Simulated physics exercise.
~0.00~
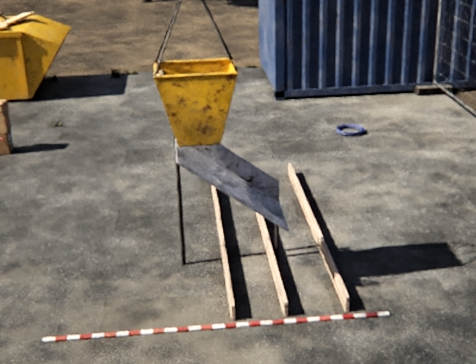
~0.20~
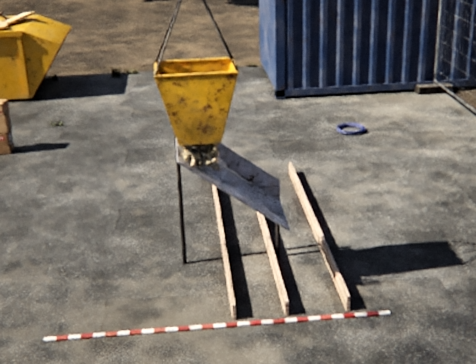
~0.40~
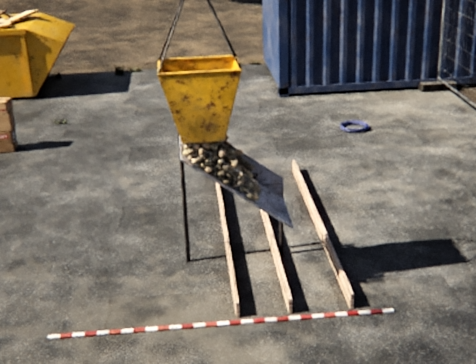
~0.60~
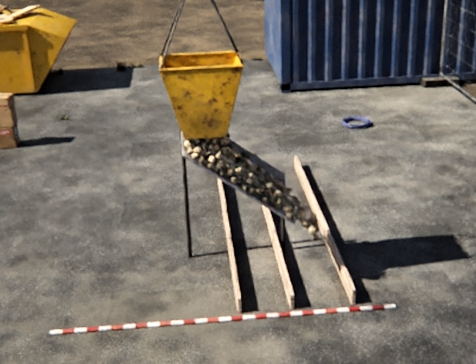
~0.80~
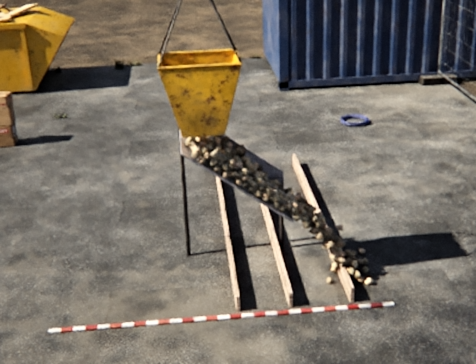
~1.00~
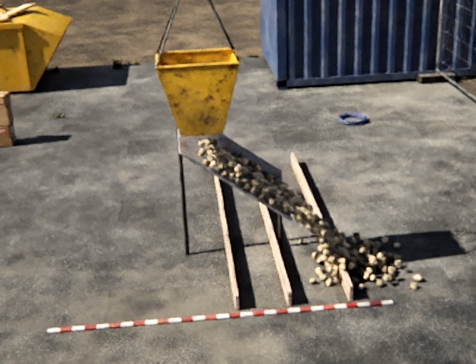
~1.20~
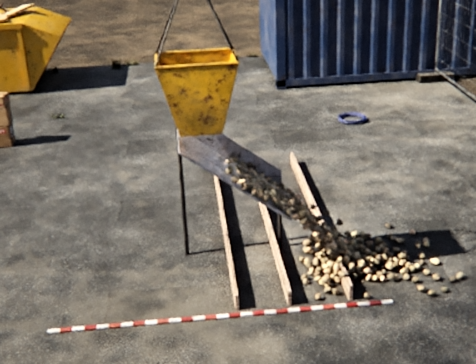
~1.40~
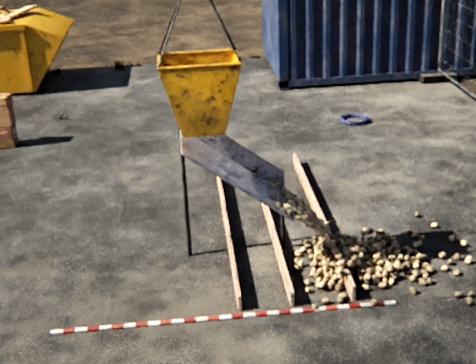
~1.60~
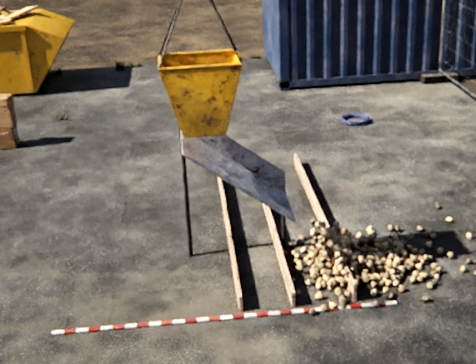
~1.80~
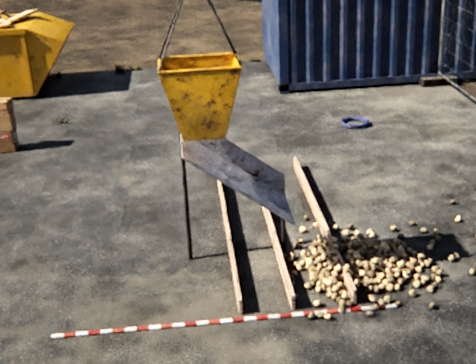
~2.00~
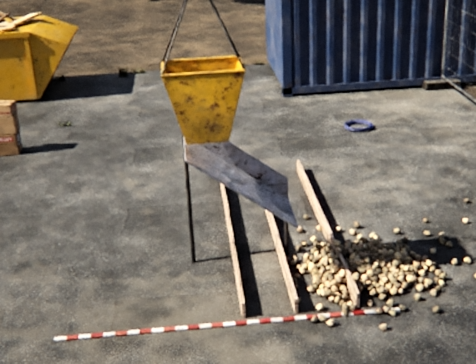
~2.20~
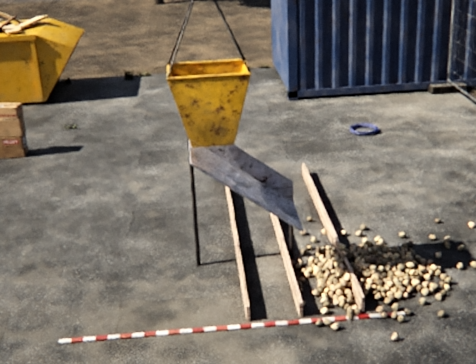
A yellow hopper drops pale cobbles down a sloping steel plate, and they settle around the right-hand plank.
